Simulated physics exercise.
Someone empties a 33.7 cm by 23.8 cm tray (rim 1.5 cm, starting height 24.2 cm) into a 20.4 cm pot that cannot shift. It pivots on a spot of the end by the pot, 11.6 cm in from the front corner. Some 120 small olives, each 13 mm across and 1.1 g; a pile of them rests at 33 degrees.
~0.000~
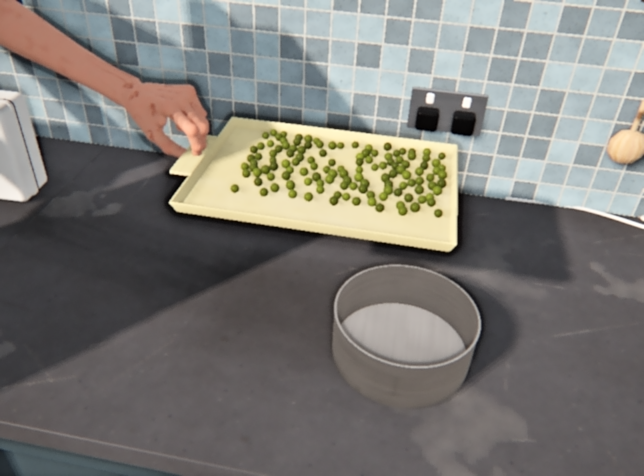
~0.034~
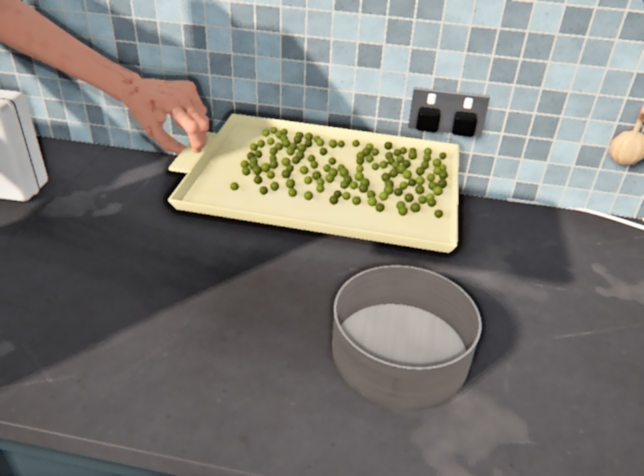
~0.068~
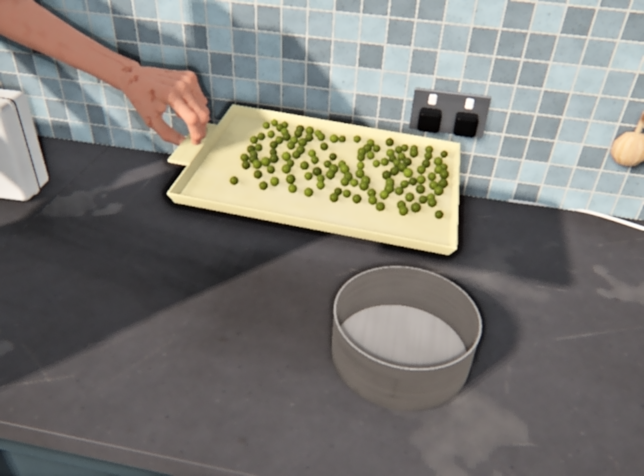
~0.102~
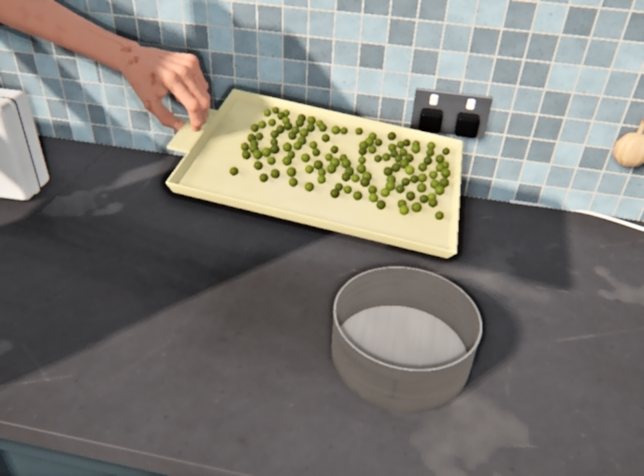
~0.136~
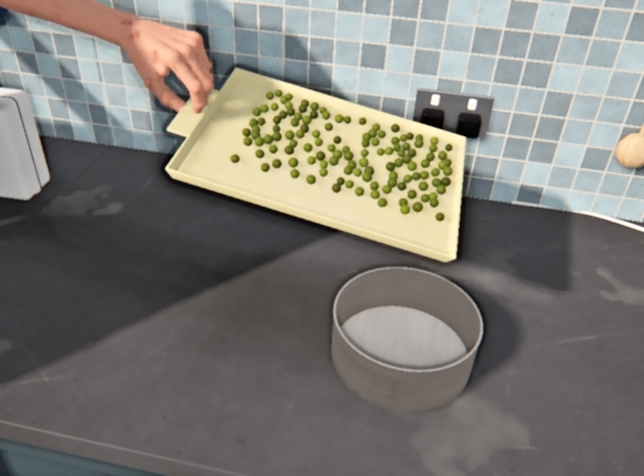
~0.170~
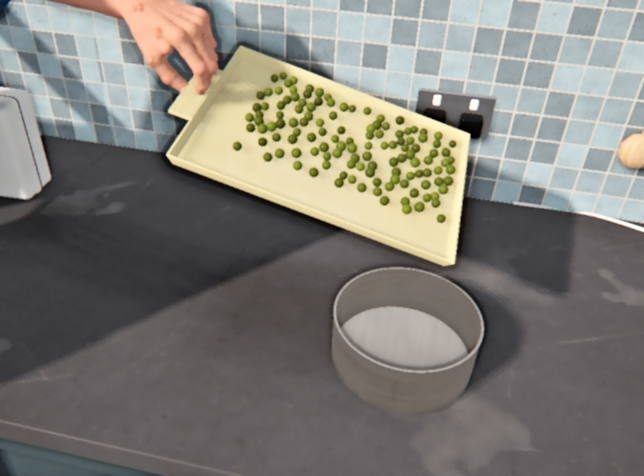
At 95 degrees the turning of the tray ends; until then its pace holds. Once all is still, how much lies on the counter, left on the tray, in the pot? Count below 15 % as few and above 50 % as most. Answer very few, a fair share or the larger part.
On the counter: A fair share; left on the tray: Very few; in the pot: The larger part.
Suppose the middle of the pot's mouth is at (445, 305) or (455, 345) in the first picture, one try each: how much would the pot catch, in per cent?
Some 70 and 100 per cent.
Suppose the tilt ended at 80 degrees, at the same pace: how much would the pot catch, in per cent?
In that case some 65 per cent.
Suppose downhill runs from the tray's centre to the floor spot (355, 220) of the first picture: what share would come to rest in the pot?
Some 80 per cent.
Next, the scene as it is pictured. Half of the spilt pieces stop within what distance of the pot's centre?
About 32 cm.
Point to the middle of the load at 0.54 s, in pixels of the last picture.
Near (433, 242).
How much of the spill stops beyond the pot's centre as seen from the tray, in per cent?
Roughly 100 per cent.
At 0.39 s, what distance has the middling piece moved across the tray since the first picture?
Some 4 cm.
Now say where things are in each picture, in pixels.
Tray tilt 0 degrees, front corners at (176, 201) and (451, 241); middle of the pieces at (341, 169); pot at (407, 311), in the first picture.
Tray tilt 1 degrees, front corners at (175, 198) and (451, 242); middle of the pieces at (341, 168), in the second picture.
Tray tilt 3 degrees, front corners at (174, 192) and (451, 244), lowest corner right front; middle of the pieces at (342, 164), in the third picture.
Tray tilt 7 degrees, front corners at (173, 181) and (451, 248), lowest corner right front; middle of the pieces at (343, 158), in the fourth picture.
Tray tilt 13 degrees, front corners at (173, 167) and (451, 253), lowest corner right front; middle of the pieces at (346, 150), in the fifth picture.
Tray tilt 19 degrees, front corners at (174, 153) and (450, 258), lowest corner right front; middle of the pieces at (350, 141); pot at (408, 314). The tray's pace is about 175 degrees a second, in the sixth picture.
After 0.39 s, tilt 57 degrees; the tray holds 100 %, the pot 0 %.
After 0.54 s, tilt 83 degrees; the tray holds 85 %, the pot 0 %.
After 0.82 s, tilt 95 degrees; the tray holds 0 %, the pot 70 %.
In the end, at 1.6 s, counter 30 %, tray 0 %, pot 70 %.
